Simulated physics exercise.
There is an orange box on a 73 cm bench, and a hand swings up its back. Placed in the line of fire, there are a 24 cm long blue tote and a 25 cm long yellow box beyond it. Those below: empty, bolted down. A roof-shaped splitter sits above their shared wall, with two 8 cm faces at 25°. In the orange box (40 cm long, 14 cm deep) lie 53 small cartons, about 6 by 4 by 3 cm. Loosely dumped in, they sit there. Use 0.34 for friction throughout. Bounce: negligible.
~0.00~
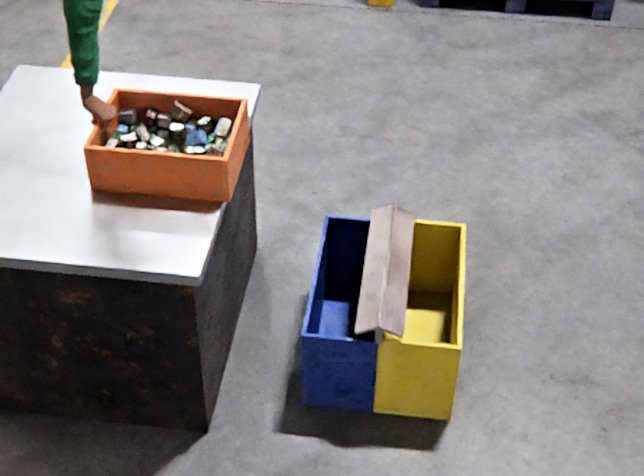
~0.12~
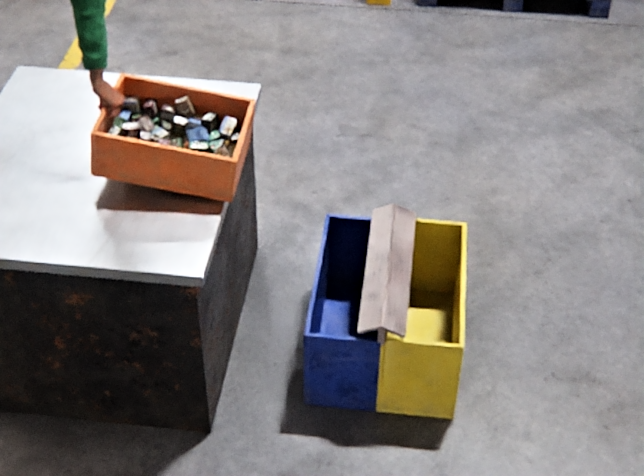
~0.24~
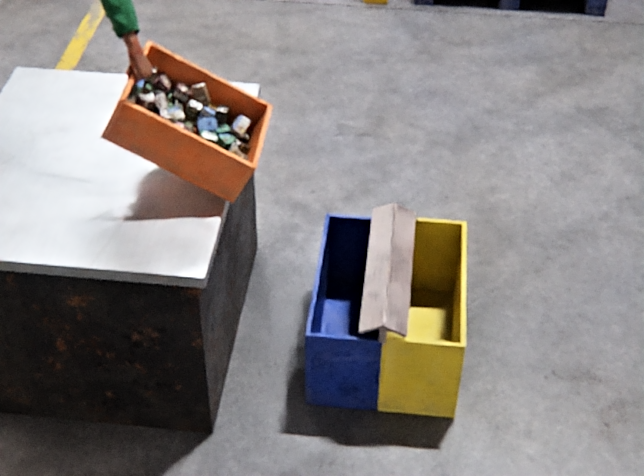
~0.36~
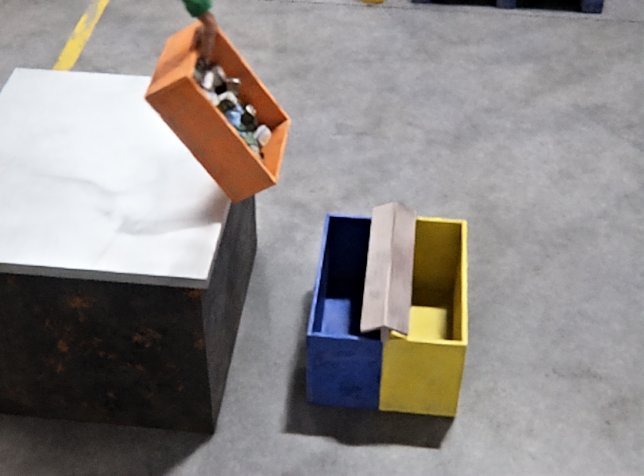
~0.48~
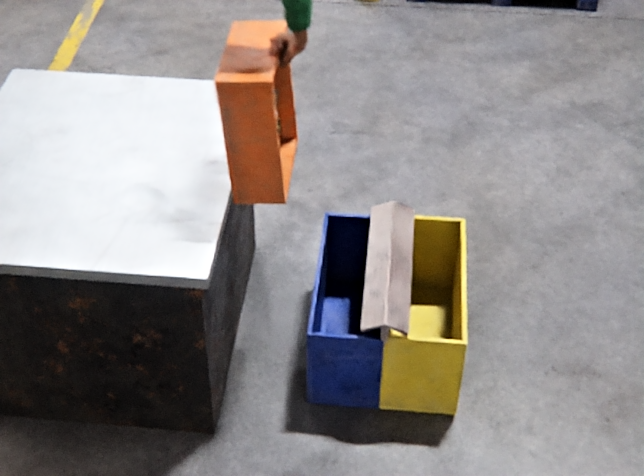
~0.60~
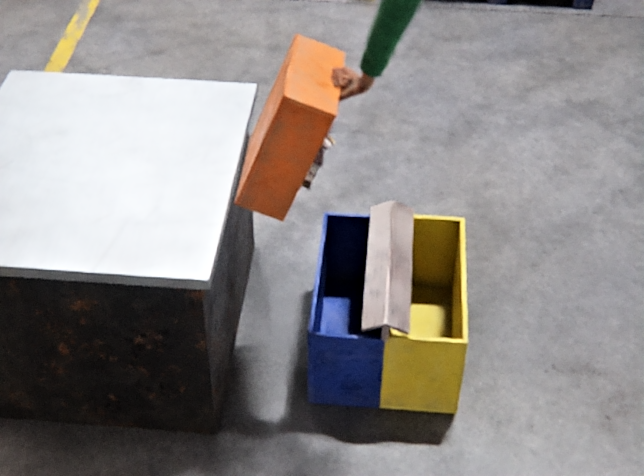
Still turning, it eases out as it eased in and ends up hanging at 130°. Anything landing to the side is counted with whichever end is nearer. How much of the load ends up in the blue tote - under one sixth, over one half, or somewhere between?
Most likely greater than half.
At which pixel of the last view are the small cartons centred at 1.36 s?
Somewhere around (358, 337) in pixels.
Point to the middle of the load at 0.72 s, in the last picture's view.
You'd find the load's middle at roughly (330, 185).
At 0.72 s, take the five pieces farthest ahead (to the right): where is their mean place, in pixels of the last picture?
Centre approx. at (384, 194) px.
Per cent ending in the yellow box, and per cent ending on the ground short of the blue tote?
Shares, in order: About 30 percent and 0 percent.
After 0.72 s, tilt 127°; 16 still in the orange box and 37 in the air.
After 0.87 s, tilt 130°; 3 still in the orange box, 19 in the blue tote, 11 in the yellow box and 20 in the air.
After 1.09 s, tilt 130°; 32 in the blue tote, 15 in the yellow box and 6 in the air.
When it is over (at 1.36 s), 37 in the blue tote, 15 in the yellow box and 1 on the ground short of the blue tote. Asked share, 37 of 53, 70 per cent.
